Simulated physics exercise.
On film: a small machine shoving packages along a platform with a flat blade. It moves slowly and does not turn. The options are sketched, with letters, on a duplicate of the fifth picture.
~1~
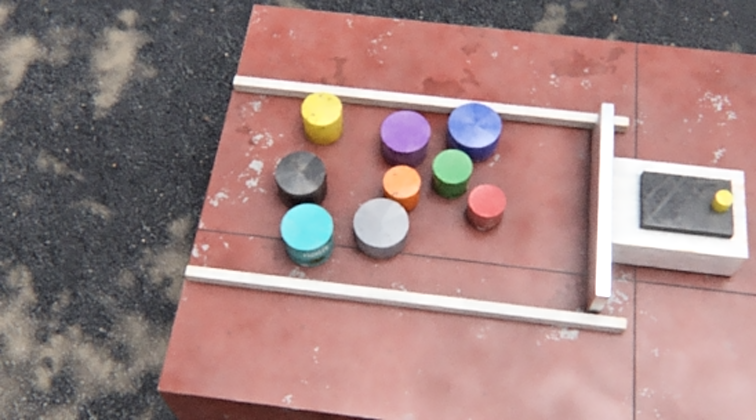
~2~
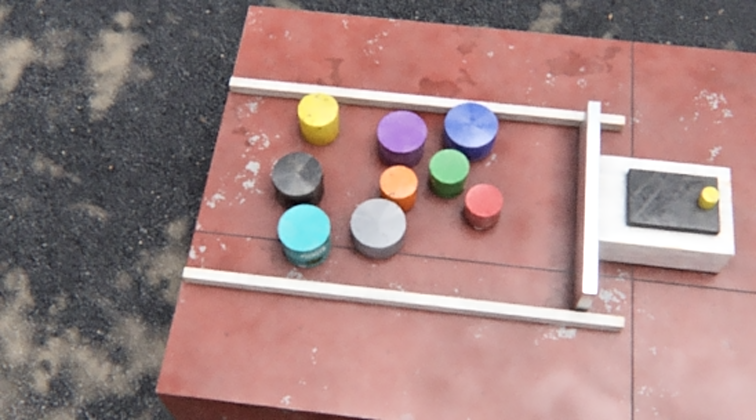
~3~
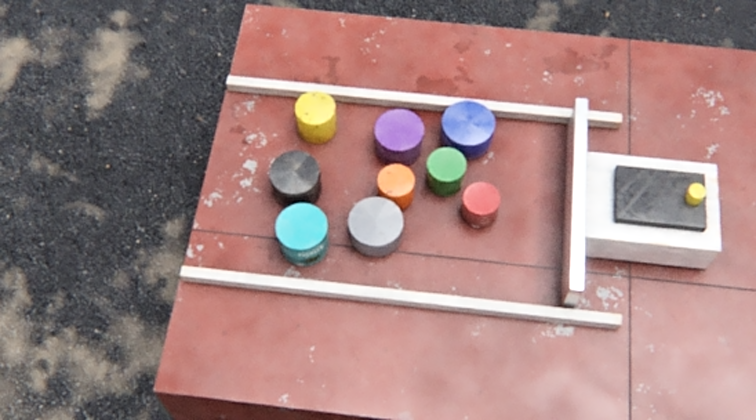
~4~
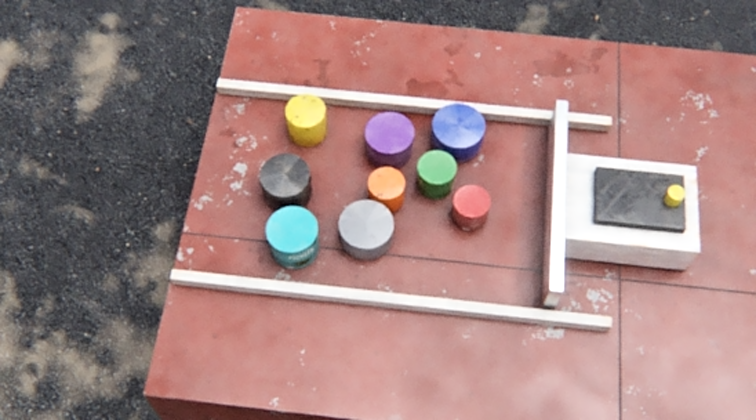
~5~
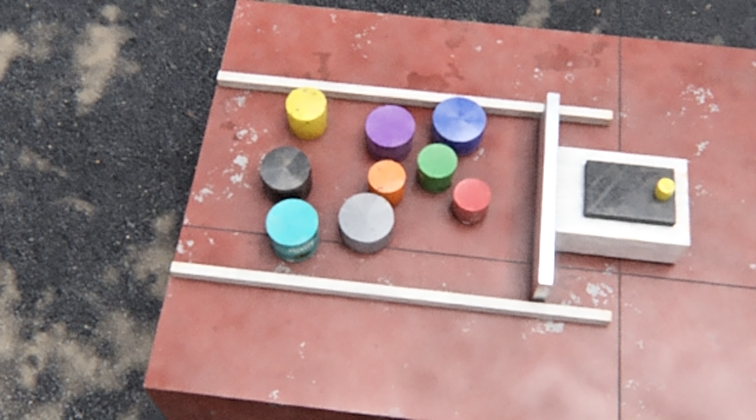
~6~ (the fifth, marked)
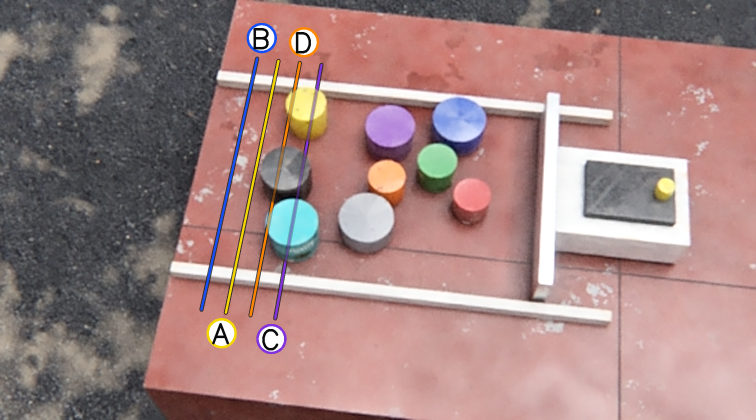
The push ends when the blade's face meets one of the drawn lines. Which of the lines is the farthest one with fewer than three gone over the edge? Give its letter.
As far as mark D.
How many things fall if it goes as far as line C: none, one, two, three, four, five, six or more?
The count is none.
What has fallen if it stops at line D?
The black canister goes over.
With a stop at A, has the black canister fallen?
Yes.
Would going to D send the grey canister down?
No.
On the marked copy, A at (254, 178); B at (231, 175); C at (300, 183); D at (277, 180).
Taking D. A third of the way, robot (522, 181); blue canister (422, 121); purple pail (376, 136).
Two thirds of the way, robot (424, 170); black canister (256, 173); turquoise pail (258, 230).
When it is over, robot (349, 162); black canister over the edge; turquoise pail (183, 225); one fallen.
As for the rest, A drops three; B drops five; C is within the limit but short.
